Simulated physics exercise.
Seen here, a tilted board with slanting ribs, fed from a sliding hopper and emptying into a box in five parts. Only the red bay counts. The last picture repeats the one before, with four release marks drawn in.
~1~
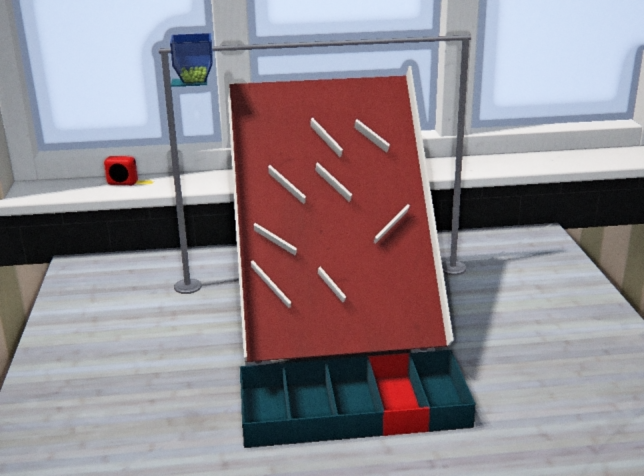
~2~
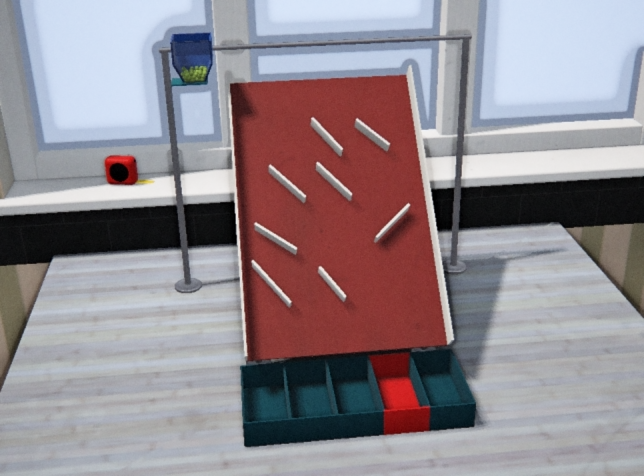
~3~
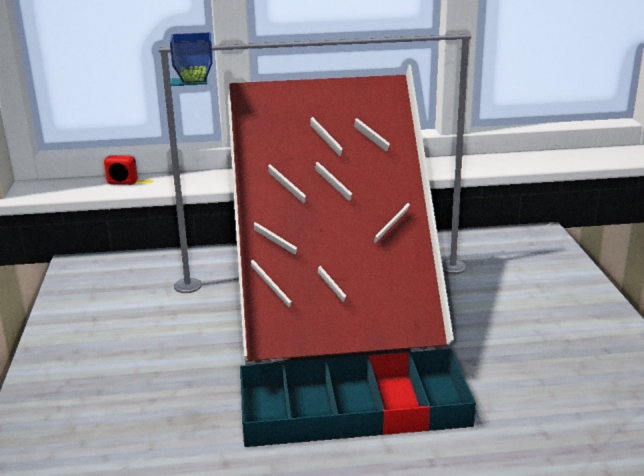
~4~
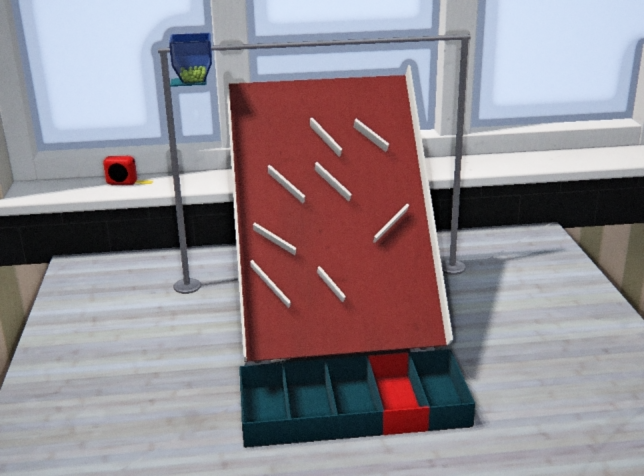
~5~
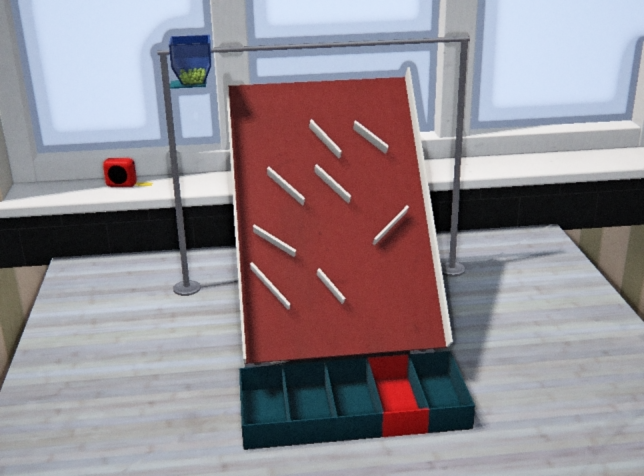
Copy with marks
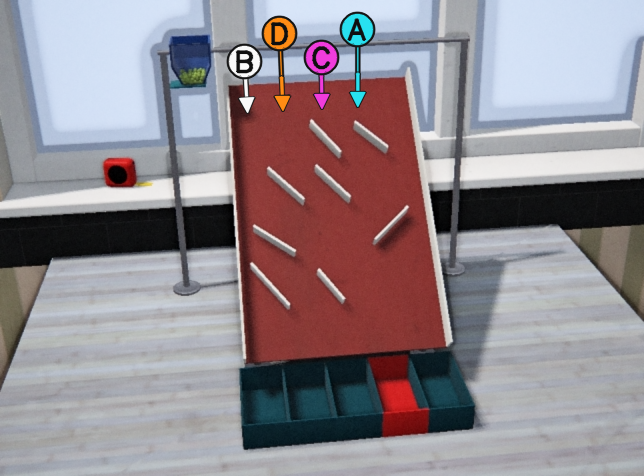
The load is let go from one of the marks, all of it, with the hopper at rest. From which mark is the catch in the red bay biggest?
Mark D.
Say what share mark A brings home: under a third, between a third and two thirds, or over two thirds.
It is under a third.
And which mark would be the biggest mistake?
A it is.
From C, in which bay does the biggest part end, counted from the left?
It is the third one.
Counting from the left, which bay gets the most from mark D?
It is the fourth one.
On the marked copy, mark A meets the board at (357, 101); mark B meets the board at (247, 107); mark C meets the board at (321, 103); mark D meets the board at (282, 105).
With A, a small part in the red bay, most in other bays, a small part outside the box.
With B, about a third in the red bay, about two thirds in other bays, a stray few outside the box.
With C, about a quarter in the red bay, most in other bays.
With D, about two thirds in the red bay, about a quarter in other bays, a small part outside the box.
